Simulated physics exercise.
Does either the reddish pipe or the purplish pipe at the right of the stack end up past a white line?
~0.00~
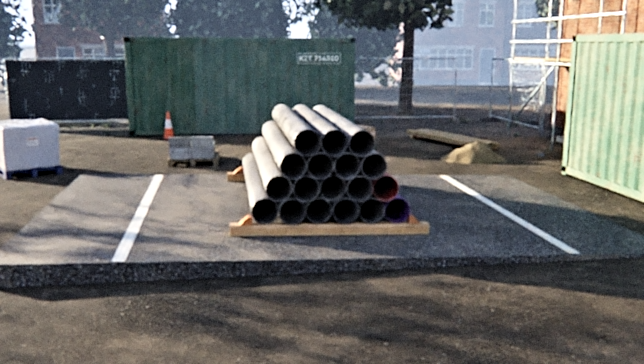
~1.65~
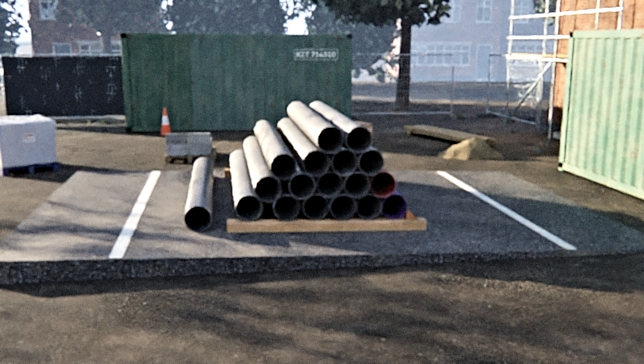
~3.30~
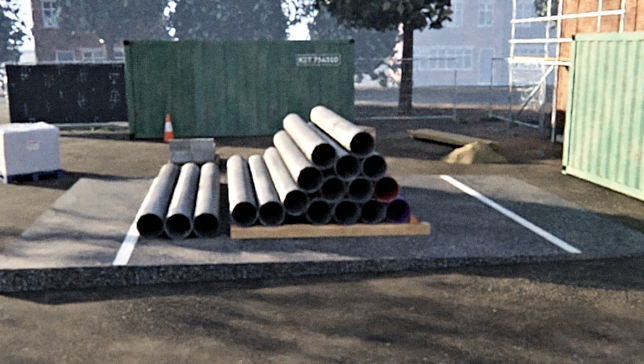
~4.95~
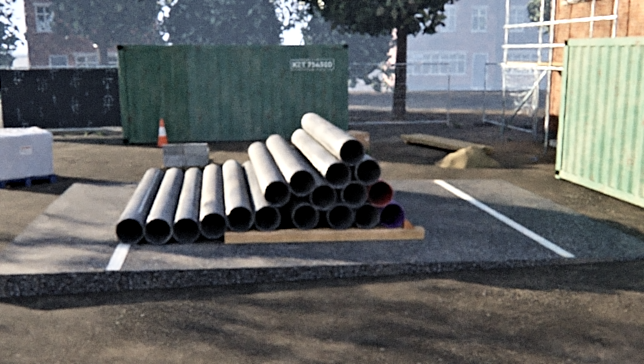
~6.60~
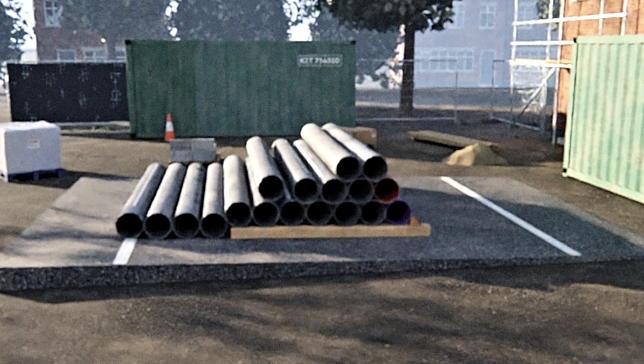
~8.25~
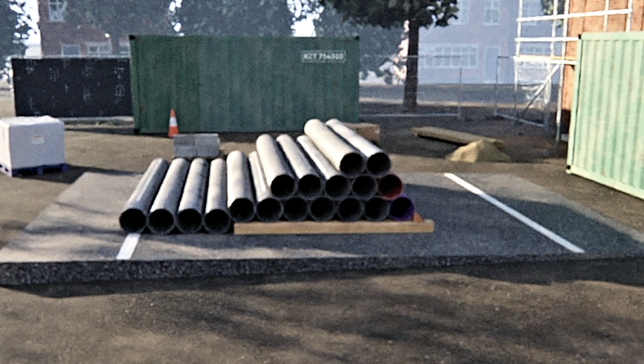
No, neither one crosses a line. The reddish pipe stays up on other pipes and the purplish one stays on the bearers.
A stack of pipes collapsing at its left side, several rolling left onto the pad and resting in a row beside the lowered pile.
